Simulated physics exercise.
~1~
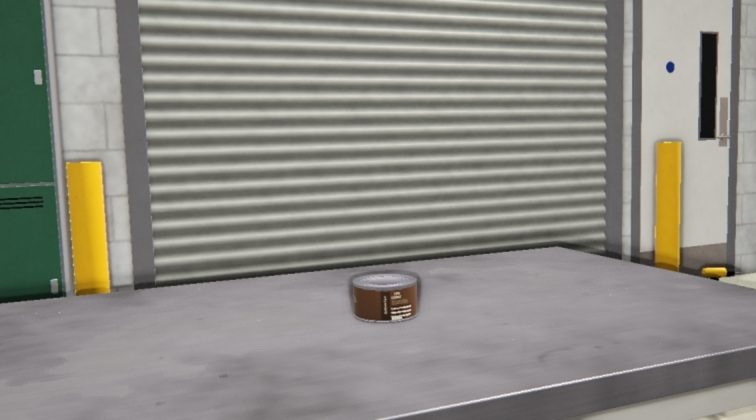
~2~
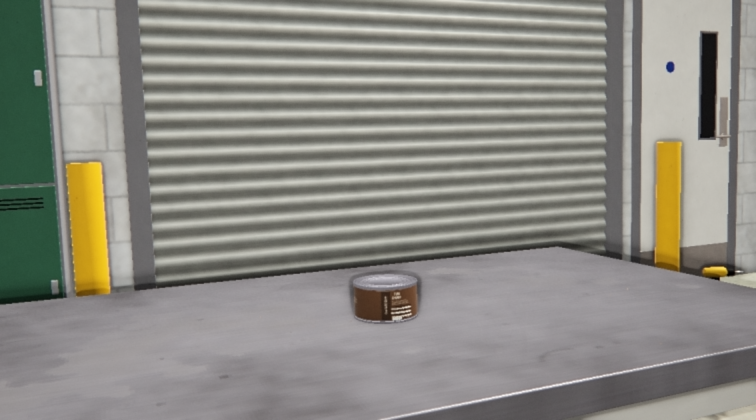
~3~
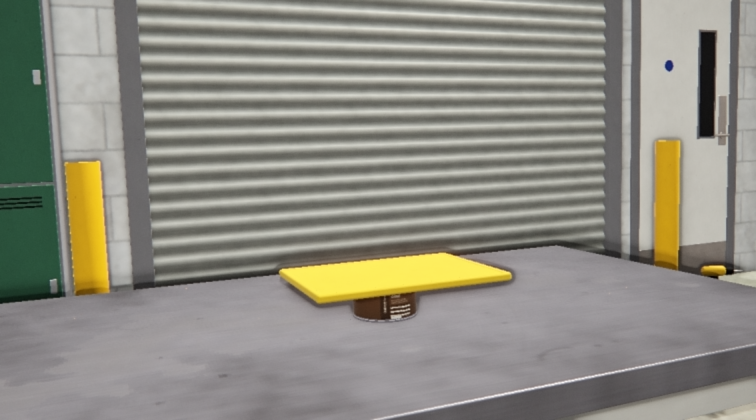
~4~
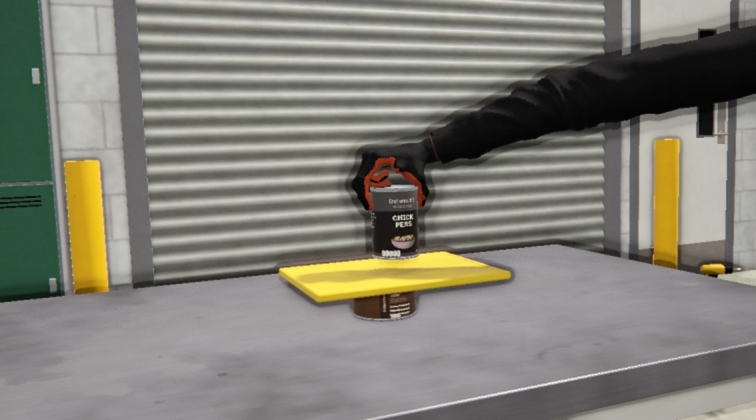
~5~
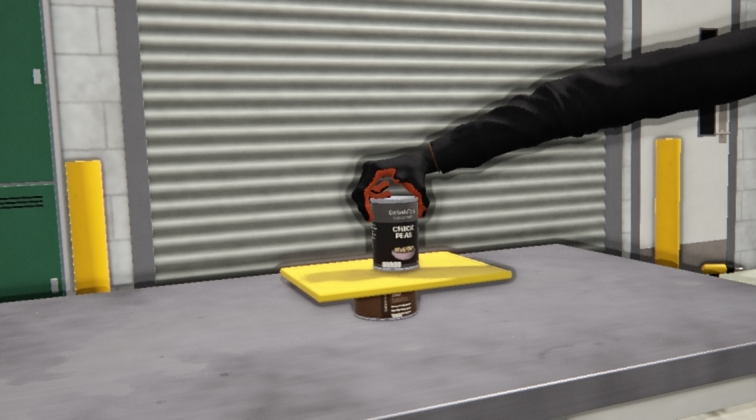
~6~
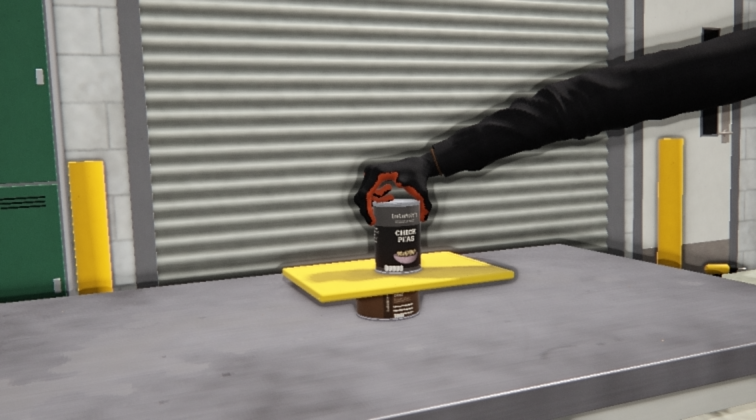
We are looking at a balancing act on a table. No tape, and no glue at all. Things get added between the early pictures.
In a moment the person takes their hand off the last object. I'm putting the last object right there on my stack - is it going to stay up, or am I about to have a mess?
It will stand.
Then, 0.10 s on from there, no change.
Then, 0.40 s on from there, black tin resting near (397, 237).
In the end, all 3 unmoved. At the end, from the last picture's camera, black tin near (397, 237). The stack keeps its balance.
